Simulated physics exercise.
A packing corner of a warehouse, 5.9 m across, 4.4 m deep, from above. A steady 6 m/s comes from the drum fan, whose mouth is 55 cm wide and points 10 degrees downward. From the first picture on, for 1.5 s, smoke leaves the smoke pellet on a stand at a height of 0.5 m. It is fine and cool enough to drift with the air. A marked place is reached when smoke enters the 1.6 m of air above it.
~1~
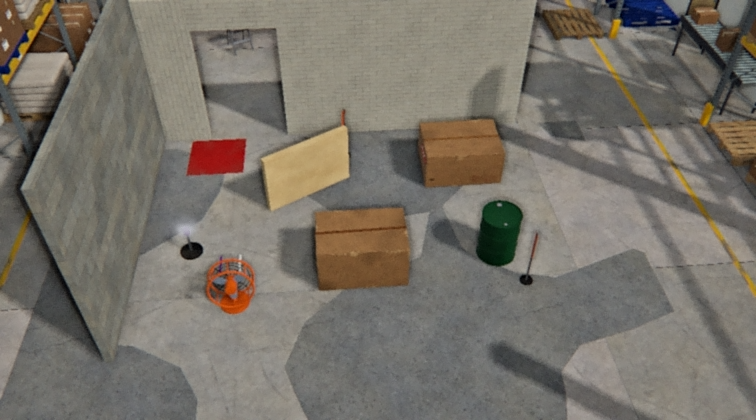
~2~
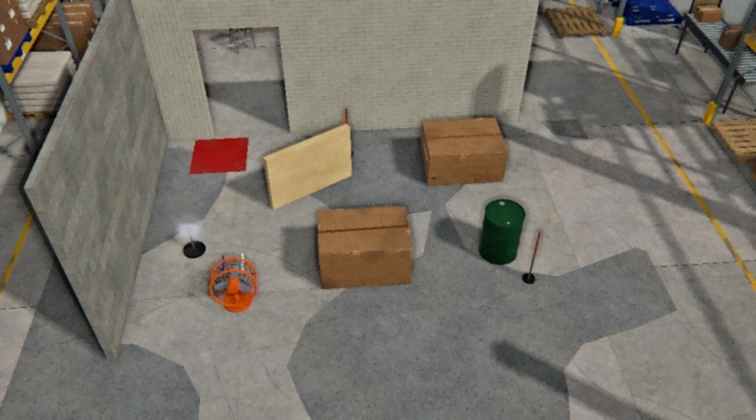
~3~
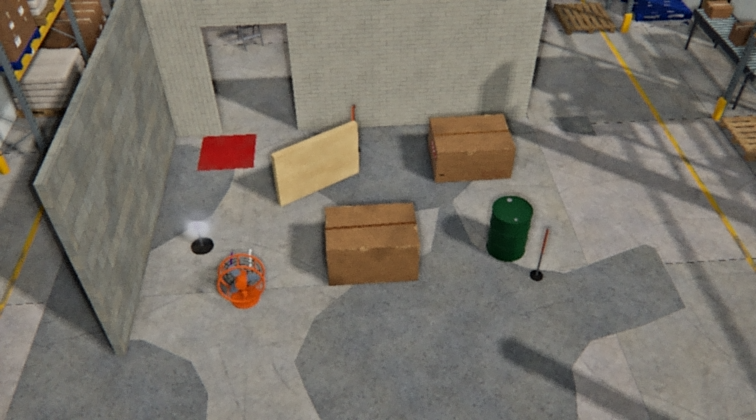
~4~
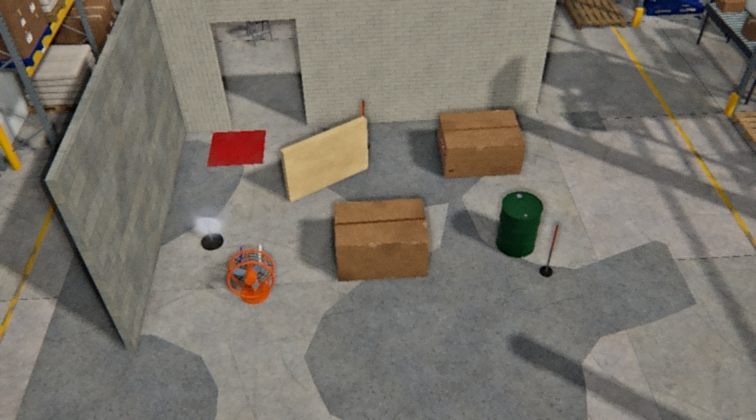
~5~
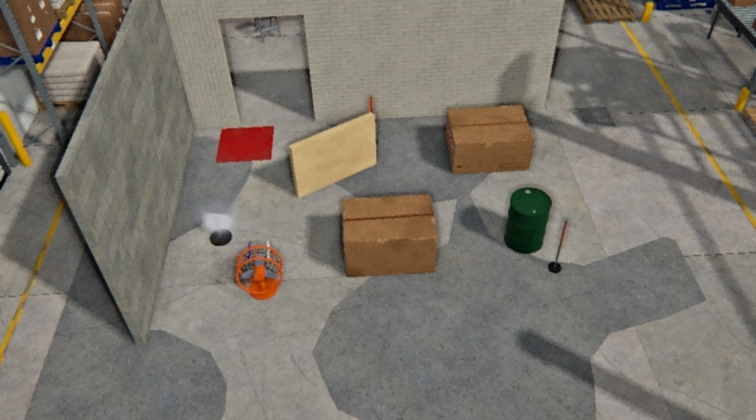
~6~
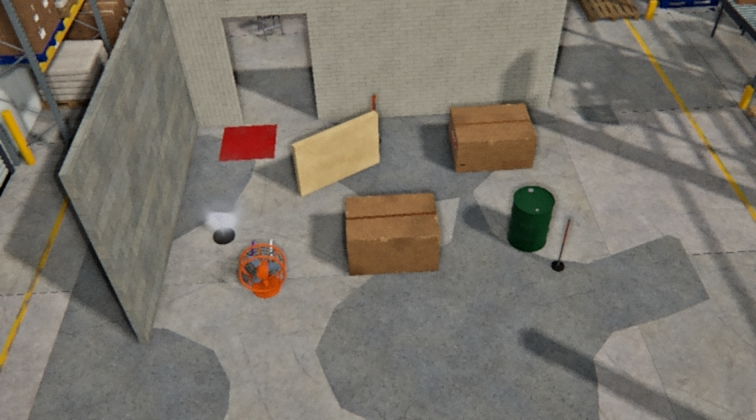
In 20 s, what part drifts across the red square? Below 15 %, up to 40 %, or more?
Over the red square: More than 40 %.
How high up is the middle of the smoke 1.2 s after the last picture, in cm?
Roughly 20 cm up.
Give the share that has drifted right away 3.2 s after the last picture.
Near 30 %.
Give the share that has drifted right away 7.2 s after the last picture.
Near 90 %.
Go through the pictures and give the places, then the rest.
In the first frame, the smoke is thickest near (185, 227), the smoke pellet on a stand stands at (186, 232) and the drum fan is at (231, 284).
In the second frame, the smoke is thickest near (189, 226) and the red square is centred on (220, 155).
In the third frame, the smoke is thickest near (198, 223).
In the fourth frame, the smoke is thickest near (209, 220), the top of a barrel is at (522, 205) and the top of a large carton is at (481, 128).
In the fifth frame, the smoke is thickest near (218, 216).
In the sixth frame, the smoke is thickest near (223, 215).
Then, 1.2 s after the last picture we count, 19 % has passed over the red square, with 98 % still about or yet to come, and the middle of the rest is near (226, 189).
Then, 3.2 s after the last picture we count, 56 % has passed over the red square, with 71 % still about or yet to come, and the middle of the rest is near (189, 90).
Then, 7.2 s after the last picture we count, 65 % has passed over the red square, with 11 % still about or yet to come.
Then, 19.2 s after the last picture we count, 66 % has passed over the red square, with 2 % still about or yet to come.
